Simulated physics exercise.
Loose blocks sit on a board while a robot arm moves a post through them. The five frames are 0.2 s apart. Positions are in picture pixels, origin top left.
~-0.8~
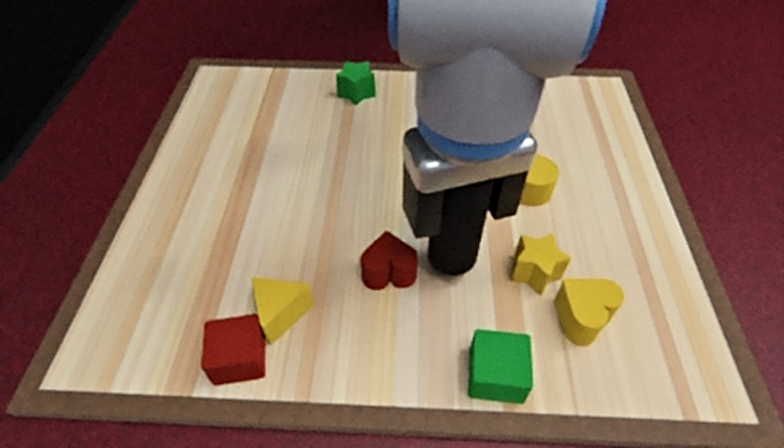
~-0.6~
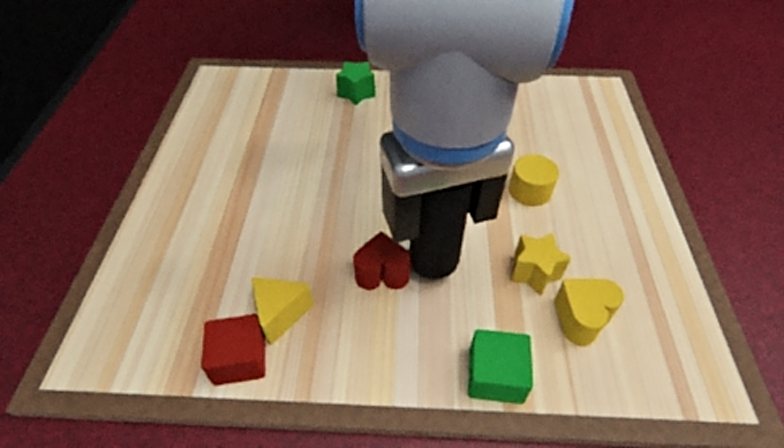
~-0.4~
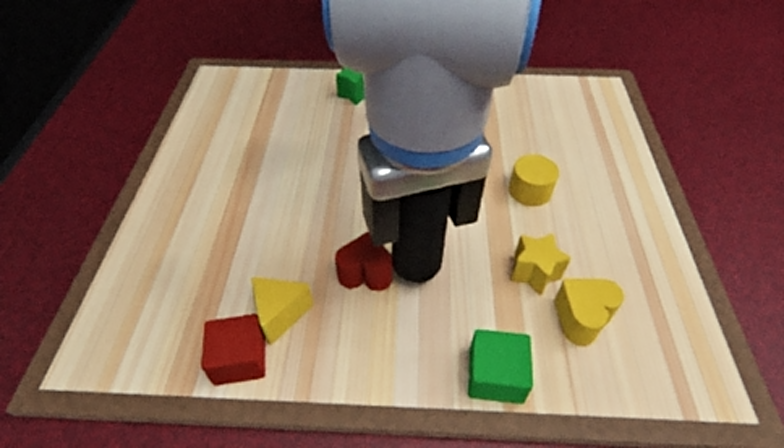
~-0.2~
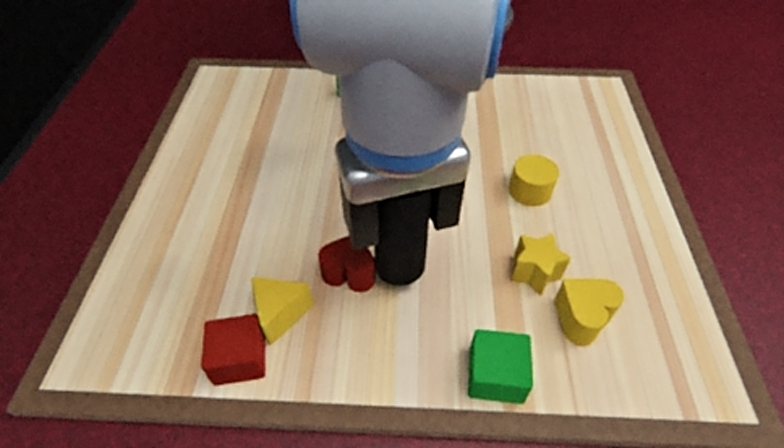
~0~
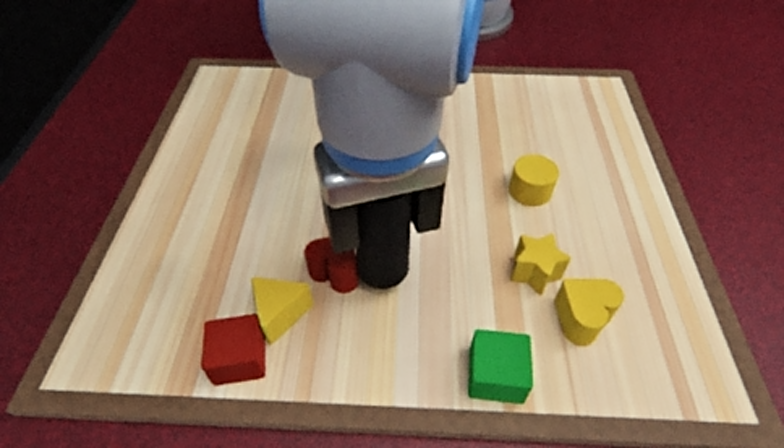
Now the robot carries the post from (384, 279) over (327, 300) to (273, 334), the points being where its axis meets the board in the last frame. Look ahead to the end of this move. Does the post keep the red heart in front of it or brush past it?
It comes off the post's front.
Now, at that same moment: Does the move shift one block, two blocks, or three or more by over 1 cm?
I'm going with three or more.
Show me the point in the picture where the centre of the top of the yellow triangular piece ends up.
The middle of the upper face of the yellow triangular piece will lie at about (205, 314) in the picture.
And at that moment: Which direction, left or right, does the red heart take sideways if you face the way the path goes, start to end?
Goes right.
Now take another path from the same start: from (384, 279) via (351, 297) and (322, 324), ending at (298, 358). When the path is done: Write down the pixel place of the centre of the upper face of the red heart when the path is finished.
The middle of its upper face will lie at (308, 254).
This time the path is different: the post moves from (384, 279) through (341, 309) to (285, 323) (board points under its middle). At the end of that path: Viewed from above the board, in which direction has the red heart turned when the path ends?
Rotates clockwise.
On the path given first. One third of the way, post at (344, 281); red heart at (305, 250), turned 50° clockwise.
Two thirds of the way, post at (305, 300); red square at (197, 359), turned 25° anticlockwise; yellow triangular piece at (240, 307); red heart at (294, 249), turned 70° clockwise.
At the end, post at (269, 324); red square at (176, 368), turned 60° anticlockwise; yellow triangular piece at (205, 314), turned 45° clockwise; red heart at (294, 249), turned 70° clockwise.
